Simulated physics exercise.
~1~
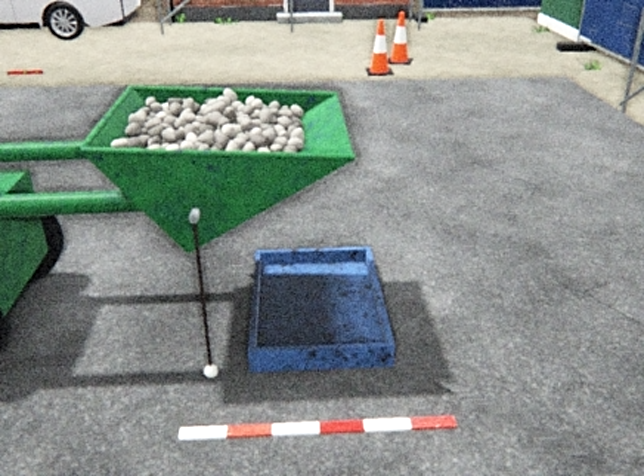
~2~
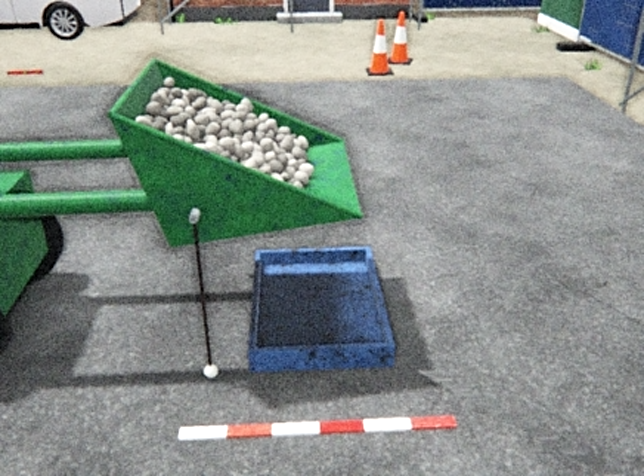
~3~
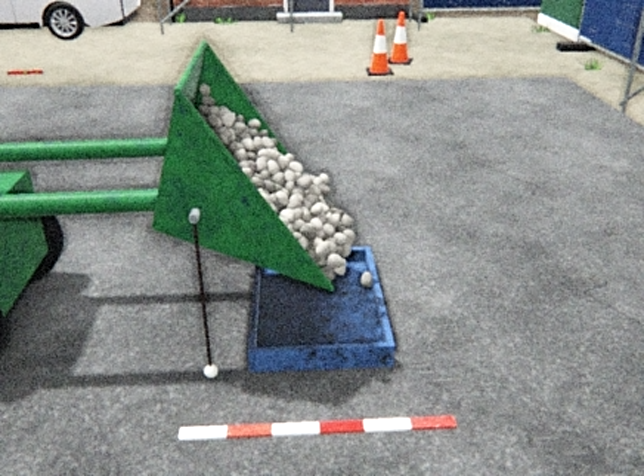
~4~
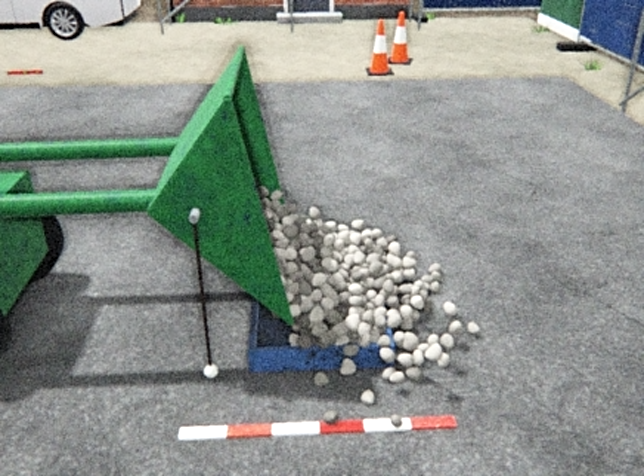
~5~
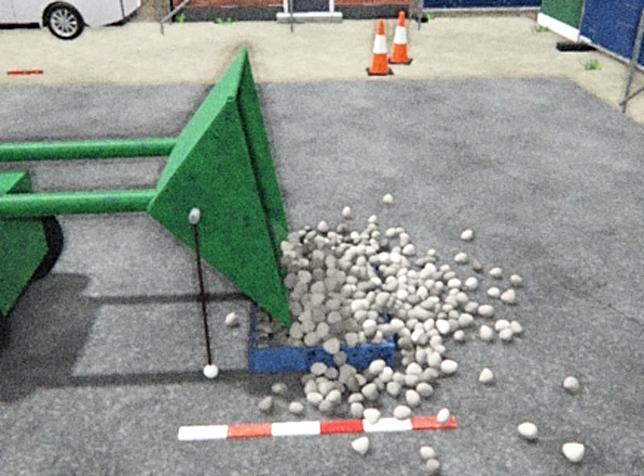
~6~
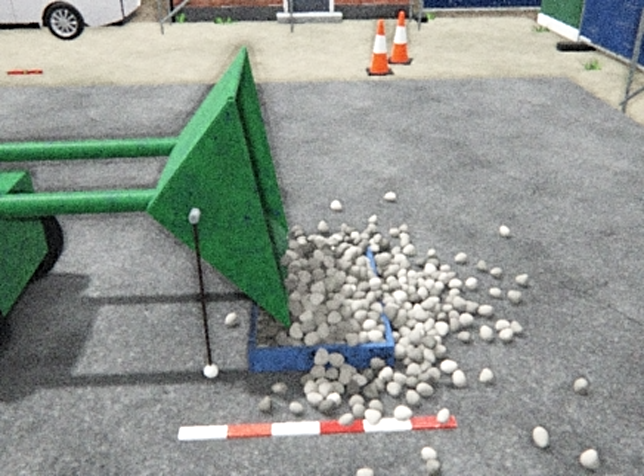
A green loader bucket tips rounded stones into a blue tray, and many scatter around it.
